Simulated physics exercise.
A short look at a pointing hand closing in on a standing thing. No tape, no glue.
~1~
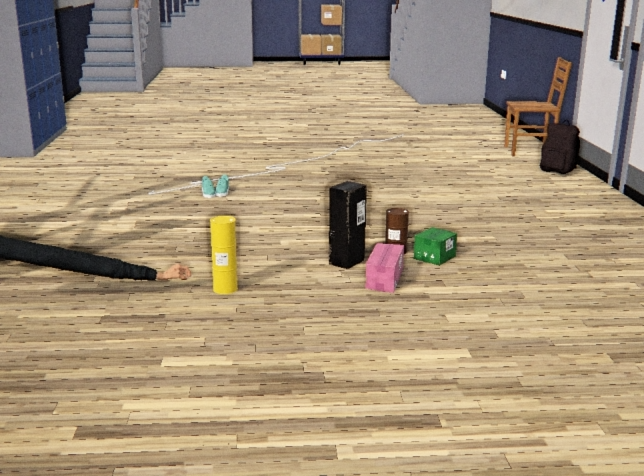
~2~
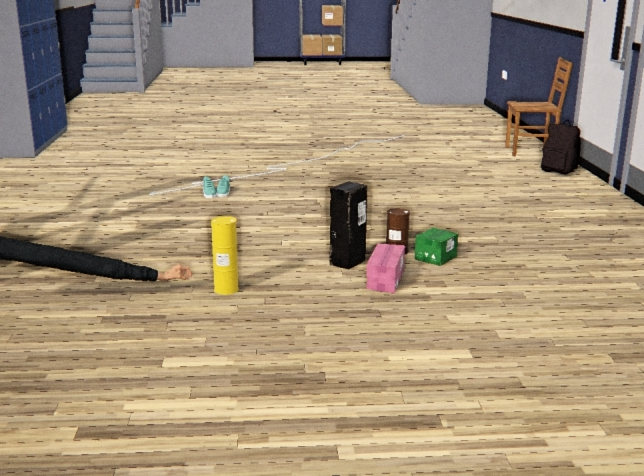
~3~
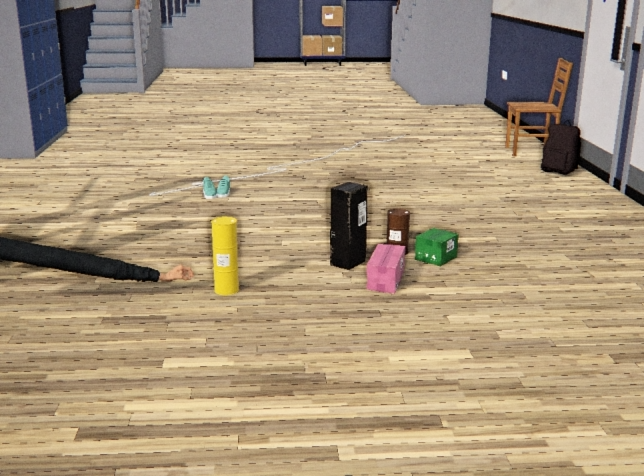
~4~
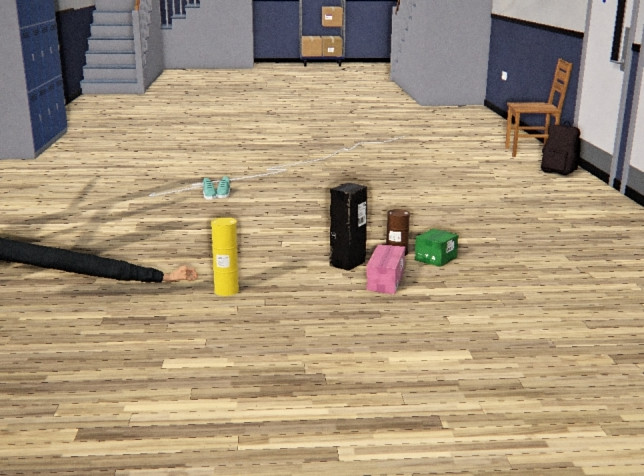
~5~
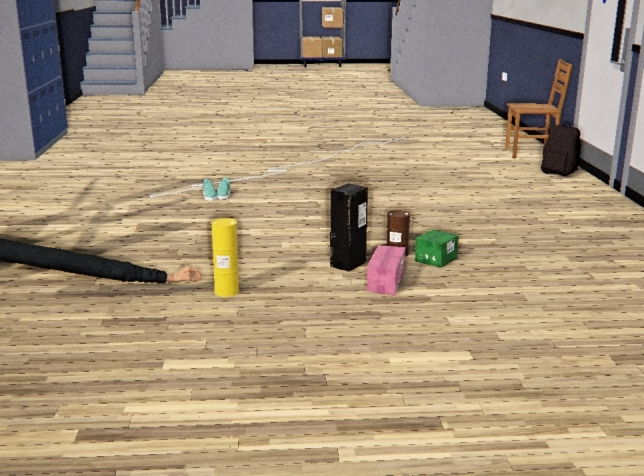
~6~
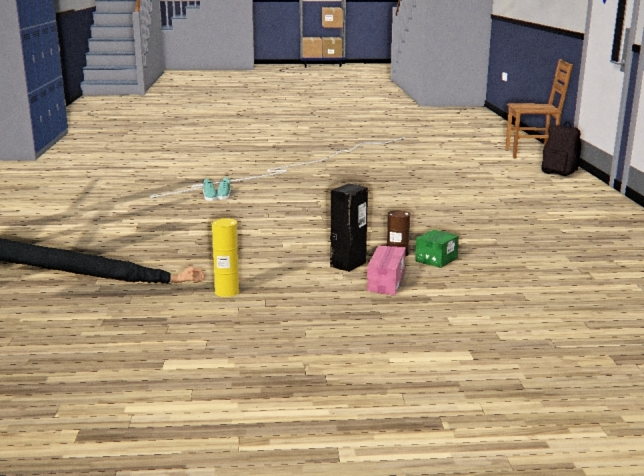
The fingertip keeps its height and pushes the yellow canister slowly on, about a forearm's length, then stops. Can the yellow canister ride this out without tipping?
The yellow canister is still upright.
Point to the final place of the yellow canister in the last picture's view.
Around (286, 257).
Then, 0.40 s on from there, yellow canister shifted a little near (237, 258).
Then, 0.70 s on from there, yellow canister shifted about its own width near (254, 257).
Then, 0.90 s on from there, yellow canister shifted about its own width near (265, 257).
Then, 1.20 s on from there, yellow canister shifted well along near (281, 257).
In the end, moved from the start, yellow canister. At the end, from the last picture's camera, yellow canister near (286, 256).
